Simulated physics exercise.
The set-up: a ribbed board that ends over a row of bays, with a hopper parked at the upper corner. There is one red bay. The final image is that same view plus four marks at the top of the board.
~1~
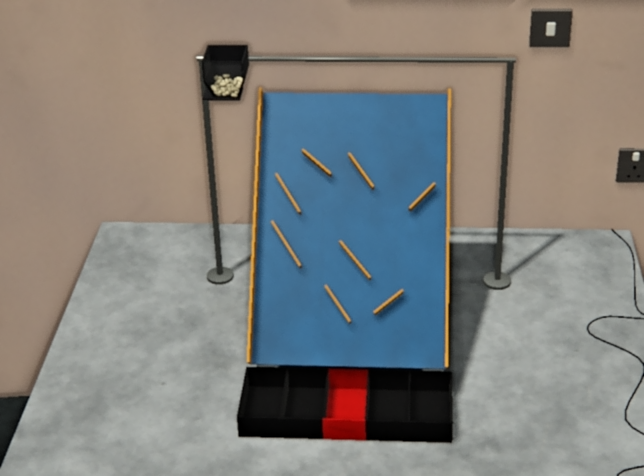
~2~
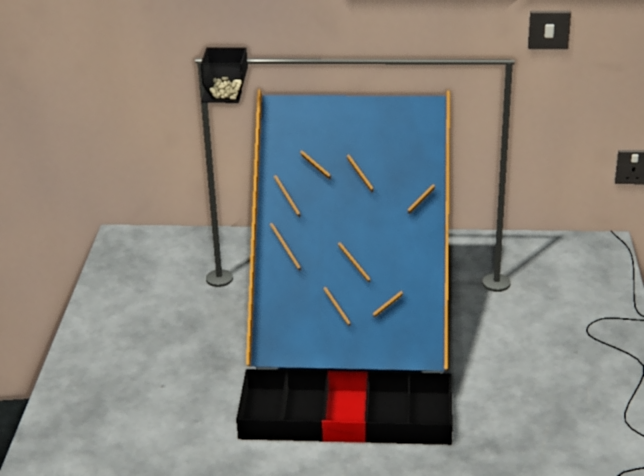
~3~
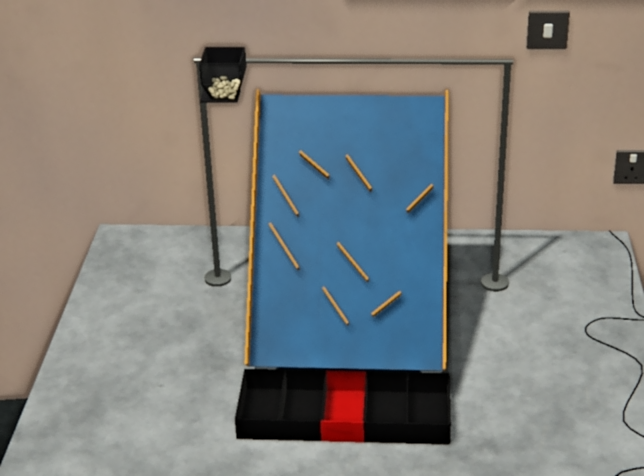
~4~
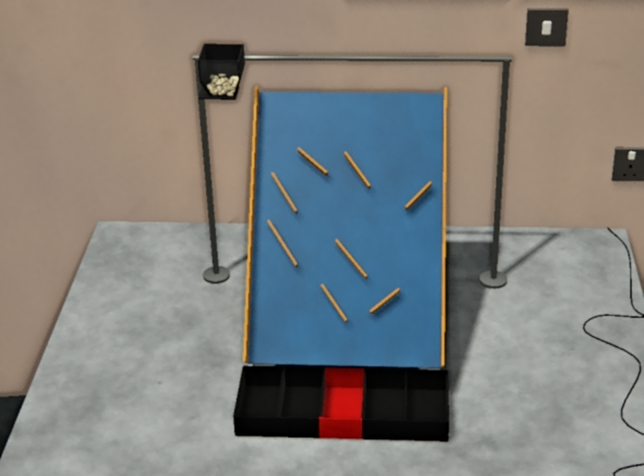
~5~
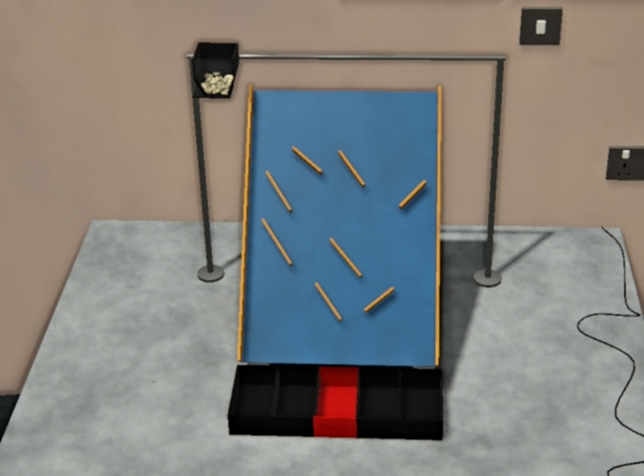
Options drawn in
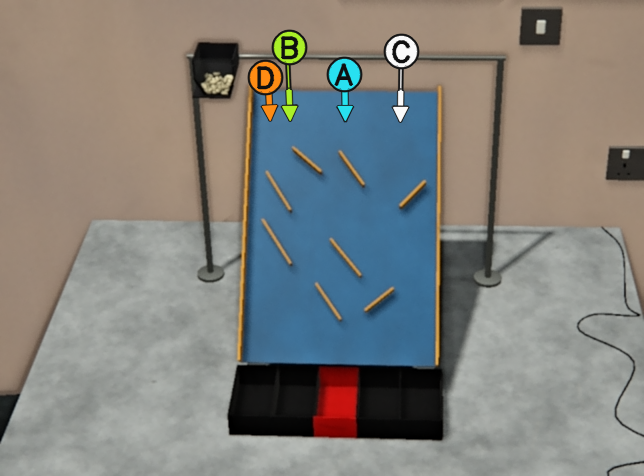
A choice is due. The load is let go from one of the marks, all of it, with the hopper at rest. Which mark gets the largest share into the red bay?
Take C.
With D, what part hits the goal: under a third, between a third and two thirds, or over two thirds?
It is under a third.
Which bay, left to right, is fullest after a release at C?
It is the third one.
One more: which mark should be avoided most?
That would be D.
On the marked copy, mark A meets the board at (345, 115); mark B meets the board at (289, 115); mark C meets the board at (400, 116); mark D meets the board at (269, 115).
With A, close to a third in the red bay, close to two thirds in other bays.
With B, close to a third in the red bay, close to two thirds in other bays, only a few held on the board.
With C, all but a few in the red bay, a small share in other bays.
With D, only a few in the red bay, the bulk in other bays, a small share outside the box.
